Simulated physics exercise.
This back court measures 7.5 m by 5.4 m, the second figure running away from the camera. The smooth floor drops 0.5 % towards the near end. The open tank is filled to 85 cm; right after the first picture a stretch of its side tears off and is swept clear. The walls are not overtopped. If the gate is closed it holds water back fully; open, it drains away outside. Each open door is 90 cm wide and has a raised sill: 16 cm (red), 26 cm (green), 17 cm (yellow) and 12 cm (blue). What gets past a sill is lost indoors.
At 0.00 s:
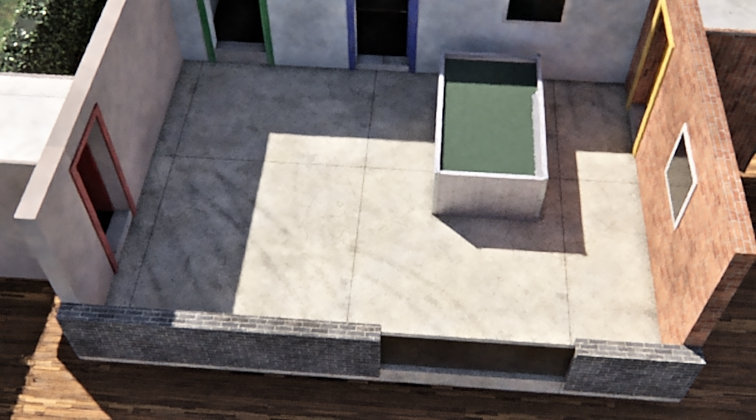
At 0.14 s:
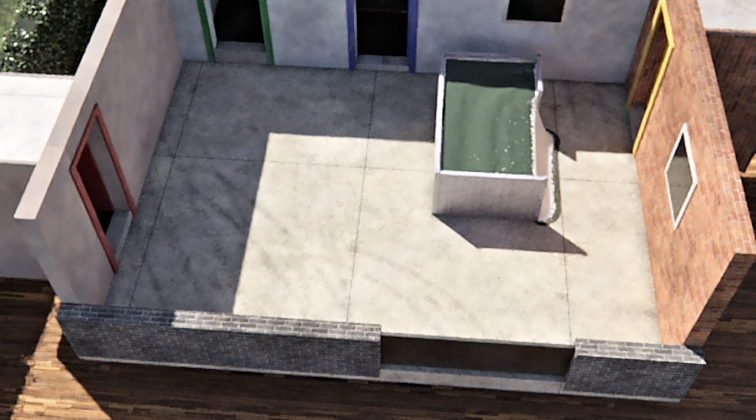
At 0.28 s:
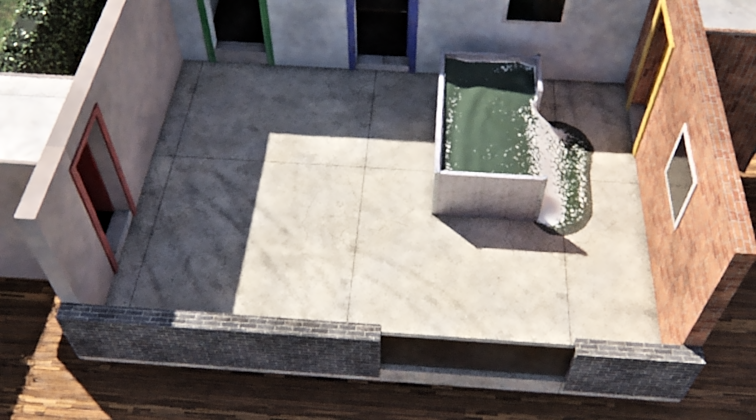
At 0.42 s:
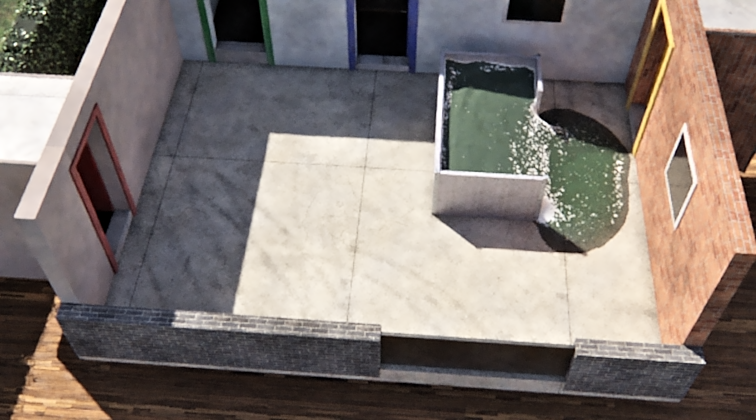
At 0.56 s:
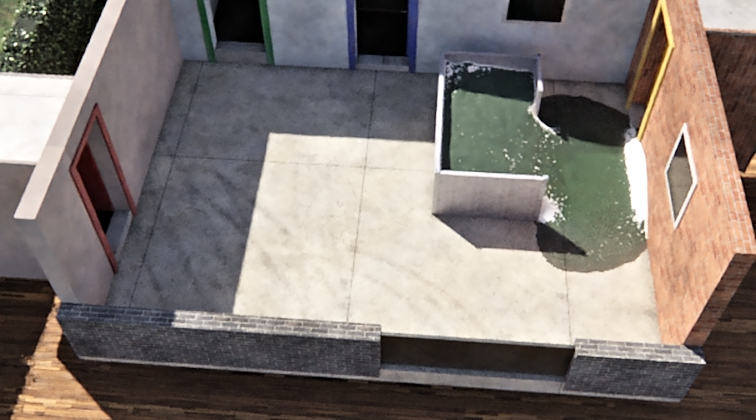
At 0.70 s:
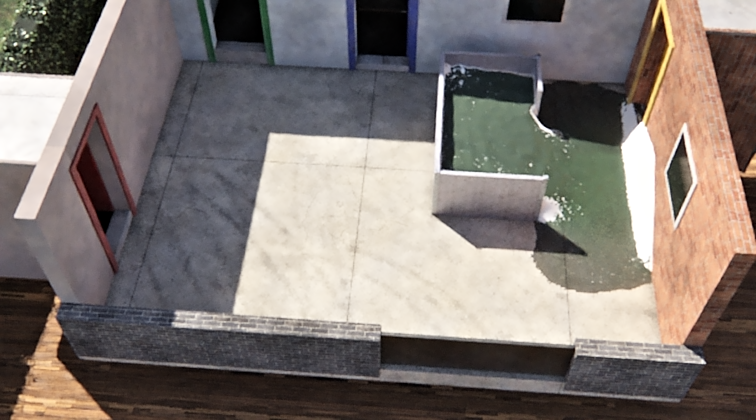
A walled concrete court held an open tank of still green water until part of the tank's right side gave way, and foaming water poured out, spreading across the floor to the brick wall.
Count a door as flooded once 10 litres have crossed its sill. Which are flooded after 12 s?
Door by door: At the red door it keeps below the limit; at the green door it does not reach the limit; at the yellow door it goes over the limit; at the blue door it does not reach the limit.
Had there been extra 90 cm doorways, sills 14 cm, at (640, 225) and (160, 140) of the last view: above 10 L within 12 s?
In turn: Over, below.
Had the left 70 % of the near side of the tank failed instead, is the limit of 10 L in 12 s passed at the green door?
Against that limit: Green under.
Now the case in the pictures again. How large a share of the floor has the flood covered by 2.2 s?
Some 25 per cent of it.
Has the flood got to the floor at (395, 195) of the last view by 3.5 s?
It is dry.
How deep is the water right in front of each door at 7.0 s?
In cm: Red 14, green 4, yellow 7, blue 4.
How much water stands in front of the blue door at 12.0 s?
Some 8.5 cm.
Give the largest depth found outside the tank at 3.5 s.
Roughly 29 cm.
After 1.4 s water covers 15 % of the floor and is deepest (56 cm) near (630, 189); red door not reached, green door not reached, yellow door 34 cm at the sill, 53 L in, blue door not reached.
After 2.2 s water covers 25 % of the floor and is deepest (51 cm) near (654, 372); red door not reached, green door not reached, yellow door 23 cm at the sill, 101 L in, blue door not reached.
After 3.5 s water covers 55 % of the floor and is deepest (29 cm) near (654, 372); red door not reached, green door 3 cm at the sill, 0 L in, yellow door 22 cm at the sill, 118 L in, blue door 9 cm at the sill, 0 L in.
After 7.0 s water covers 95 % of the floor and is deepest (16 cm) near (128, 235); red door 14 cm at the sill, 0 L in, green door 4 cm at the sill, 0 L in, yellow door 7 cm at the sill, 126 L in, blue door 4 cm at the sill, 0 L in.
After 12.0 s water covers 95 % of the floor and is deepest (12 cm) near (418, 159); red door 9 cm at the sill, 0 L in, green door 6 cm at the sill, 0 L in, yellow door 5 cm at the sill, 126 L in, blue door 8 cm at the sill, 0 L in.
